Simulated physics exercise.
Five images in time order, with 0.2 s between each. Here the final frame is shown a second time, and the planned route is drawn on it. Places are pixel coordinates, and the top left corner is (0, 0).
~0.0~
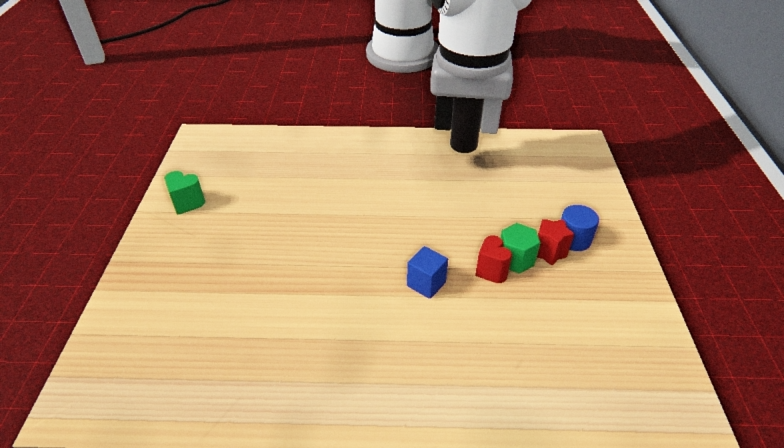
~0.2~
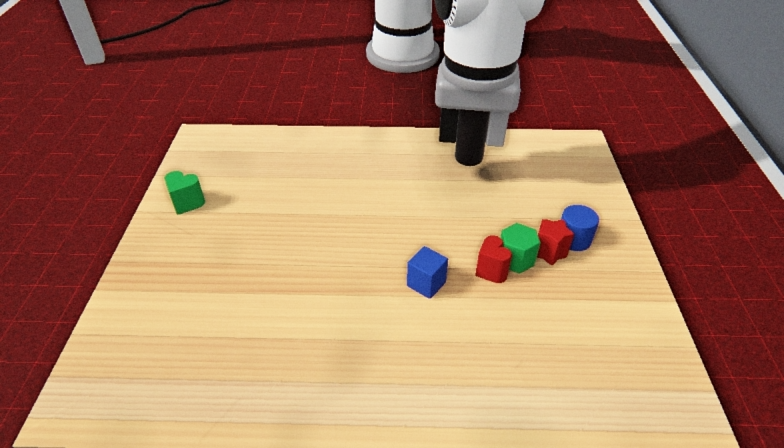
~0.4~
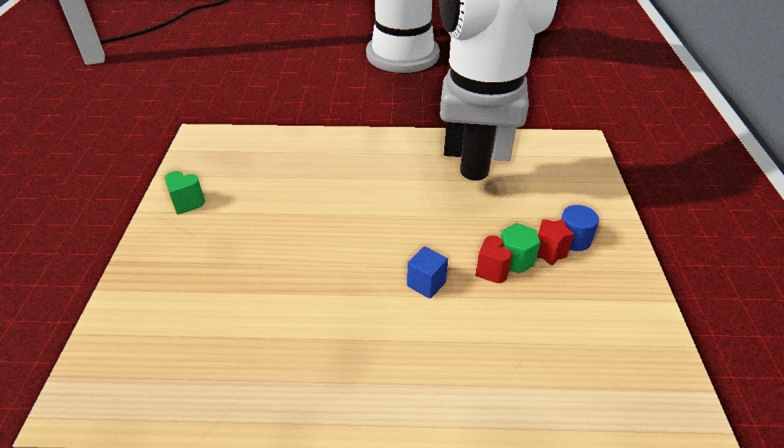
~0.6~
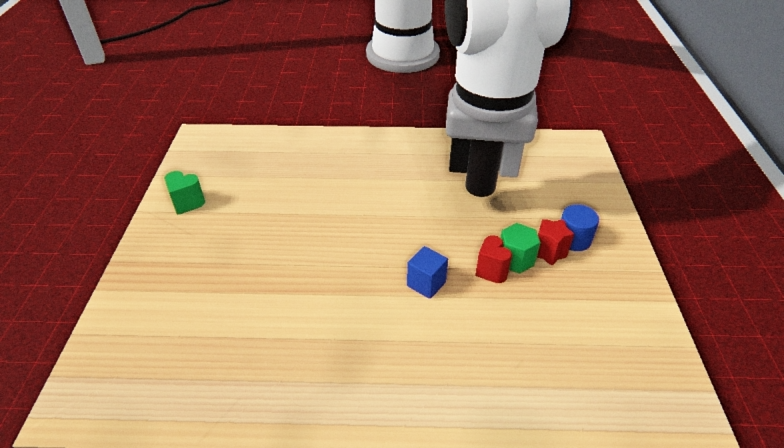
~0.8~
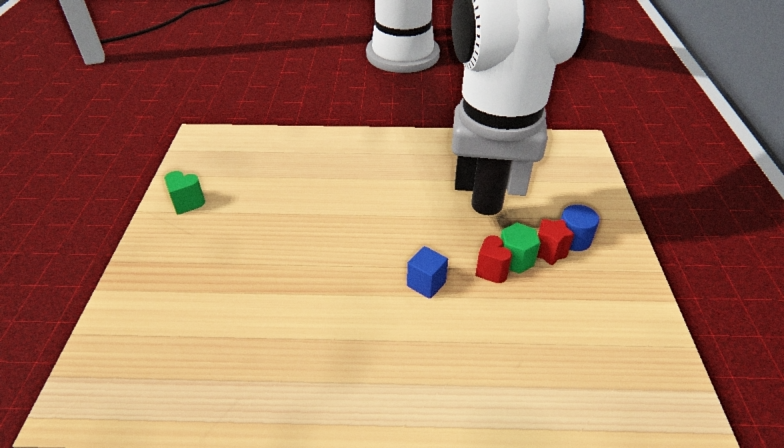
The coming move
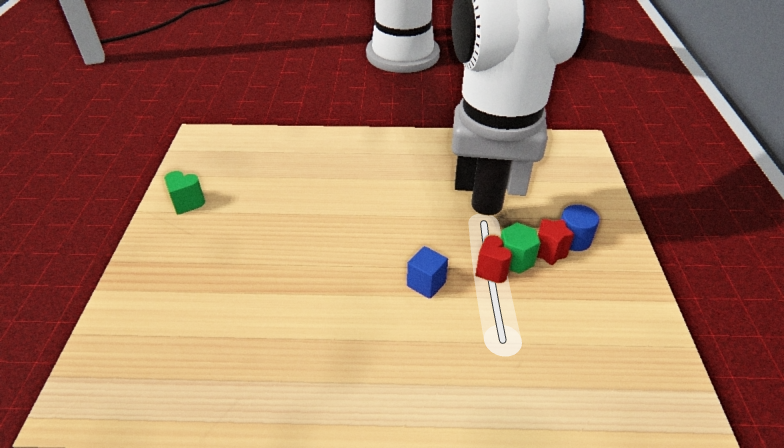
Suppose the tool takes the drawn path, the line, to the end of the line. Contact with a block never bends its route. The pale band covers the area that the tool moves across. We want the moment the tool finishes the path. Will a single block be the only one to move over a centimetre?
It seems not.
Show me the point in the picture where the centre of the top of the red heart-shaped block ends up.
The spot you're after is about (524, 350) in the image.
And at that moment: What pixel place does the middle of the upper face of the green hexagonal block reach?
In the picture, that point is around (531, 251).
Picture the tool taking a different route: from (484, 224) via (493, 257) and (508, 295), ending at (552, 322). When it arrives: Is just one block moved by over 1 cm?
Final answer: No.
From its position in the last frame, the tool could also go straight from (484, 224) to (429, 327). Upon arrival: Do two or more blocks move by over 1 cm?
It seems not.
The drawn path runs from (484, 224) directly to (503, 340).
On the path given first. One third of the way, tool at (491, 240); red heart-shaped block at (498, 260); green hexagonal block at (527, 243), turned 35° anticlockwise.
Two thirds of the way, tool at (498, 280); red heart-shaped block at (508, 304); green hexagonal block at (531, 251), turned 75° anticlockwise.
At the end, tool at (507, 323); blue square piece not moved; red heart-shaped block at (524, 350), turned 30° anticlockwise; green hexagonal block at (531, 251), turned 75° anticlockwise.
